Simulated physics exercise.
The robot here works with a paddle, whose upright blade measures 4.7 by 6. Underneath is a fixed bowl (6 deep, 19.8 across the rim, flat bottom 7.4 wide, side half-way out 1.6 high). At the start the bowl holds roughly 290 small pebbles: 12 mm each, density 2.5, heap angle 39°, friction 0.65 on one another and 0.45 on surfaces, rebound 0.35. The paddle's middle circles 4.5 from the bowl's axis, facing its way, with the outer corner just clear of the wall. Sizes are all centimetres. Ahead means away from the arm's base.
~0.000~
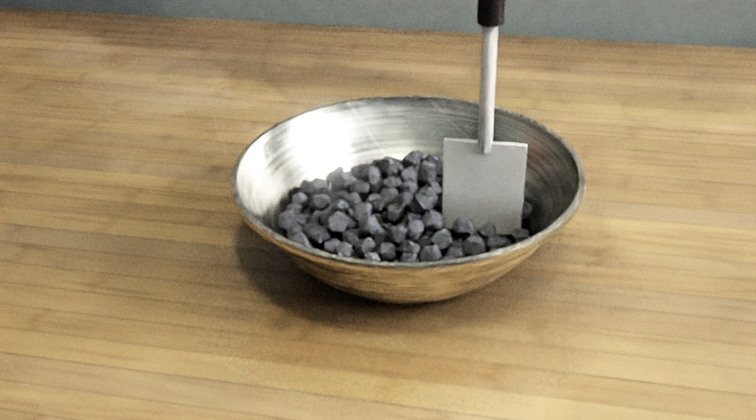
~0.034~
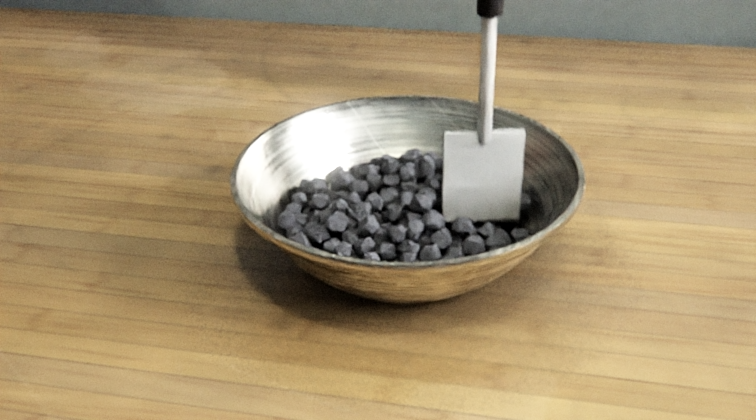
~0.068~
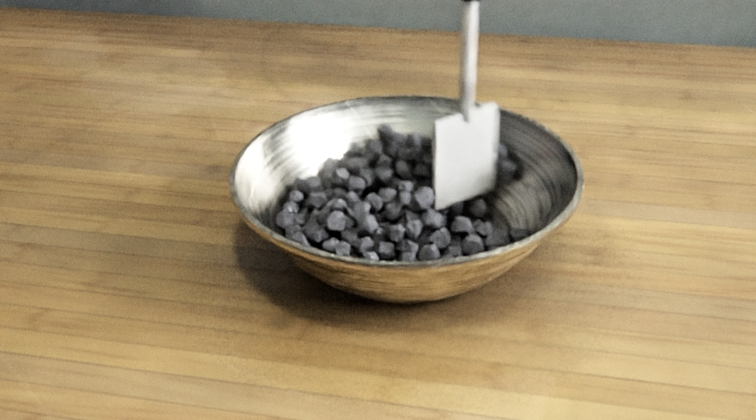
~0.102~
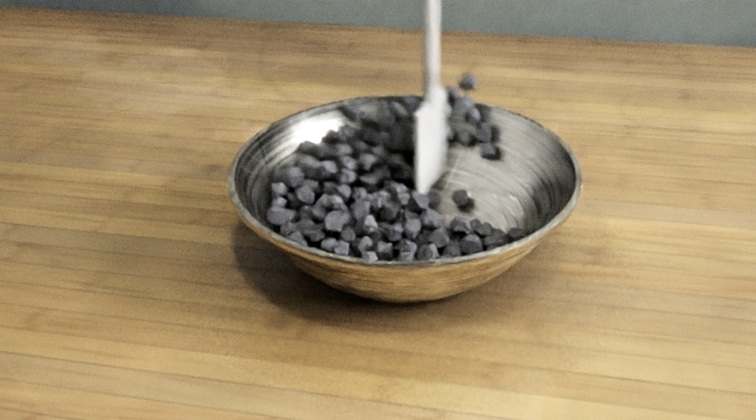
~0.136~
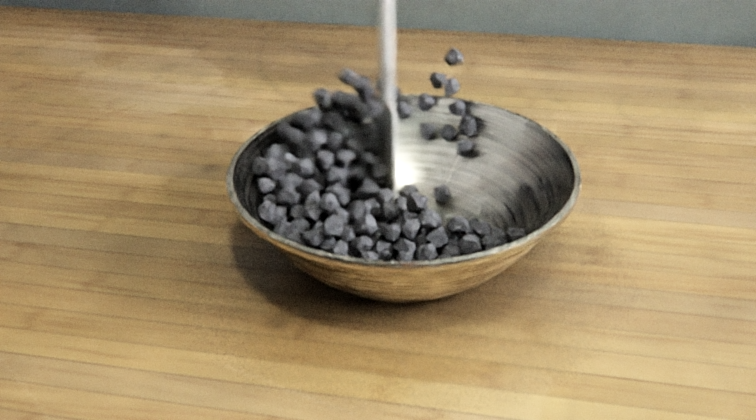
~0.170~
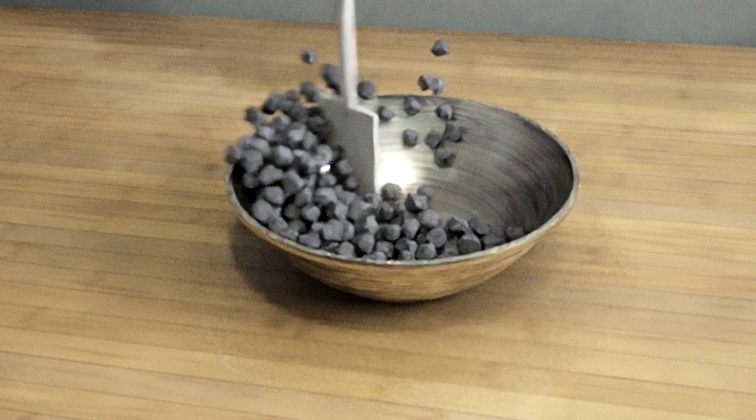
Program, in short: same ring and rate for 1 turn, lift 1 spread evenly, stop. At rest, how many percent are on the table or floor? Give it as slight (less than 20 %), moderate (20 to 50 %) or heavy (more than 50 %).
It is moderate.
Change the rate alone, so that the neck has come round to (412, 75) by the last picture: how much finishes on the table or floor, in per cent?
Something like 15 percent, roughly.
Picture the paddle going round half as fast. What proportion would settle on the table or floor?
Estimated share: Near 5 %.
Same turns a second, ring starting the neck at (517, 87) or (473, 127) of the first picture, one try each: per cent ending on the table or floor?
Roughly 0 and 25 per cent.
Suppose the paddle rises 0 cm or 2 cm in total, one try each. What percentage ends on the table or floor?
I'd say some 40 per cent, and some 25 per cent.
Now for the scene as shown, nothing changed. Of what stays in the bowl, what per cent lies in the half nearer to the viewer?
About 45 per cent.
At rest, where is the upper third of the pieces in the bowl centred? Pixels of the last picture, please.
Centre, approx.: (471, 206).
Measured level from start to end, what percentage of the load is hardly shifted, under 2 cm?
I'd say something near 10 percent.
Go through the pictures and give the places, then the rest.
Paddle neck at (486, 118), 0° round; upper third of the load around (395, 204), from x 285 to 525, top at y 155; 287 in the bowl, in the first picture.
Paddle neck at (486, 108), 14° round; upper third of the load around (395, 201), from x 285 to 520, top at y 150, in the second picture.
Paddle neck at (467, 89), 47° round; upper third of the load around (394, 179), from x 285 to 520, top at y 125, in the third picture.
Paddle neck at (430, 77), 80° round; upper third of the load around (368, 160), from x 275 to 520, top at y 80, in the fourth picture.
Paddle neck at (387, 74), 113° round; upper third of the load around (336, 149), from x 265 to 515, top at y 55; 284 in the bowl, 3 in flight or on the tool, in the fifth picture.
Paddle neck at (348, 81), 146° round; upper third of the load around (306, 148), from x 235 to 515, top at y 50; 279 in the bowl, 8 in flight or on the tool, in the sixth picture.
After 0.25 s, 224° round, highest piece 11 above the table; 246 in the bowl, 4 on the table or floor, 37 in flight or on the tool.
After 0.33 s, 302° round, highest piece 15 above the table; 221 in the bowl, 29 on the table or floor, 37 in flight or on the tool.
After 0.57 s, 0° round, highest piece 7 above the table; 194 in the bowl, 92 on the table or floor, 1 in flight or on the tool.
After 1.27 s, 0° round, highest piece 5 above the table; 194 in the bowl, 93 on the table or floor.
At rest, 194 in the bowl, 93 on the table or floor. That is 32 % on the table or floor.
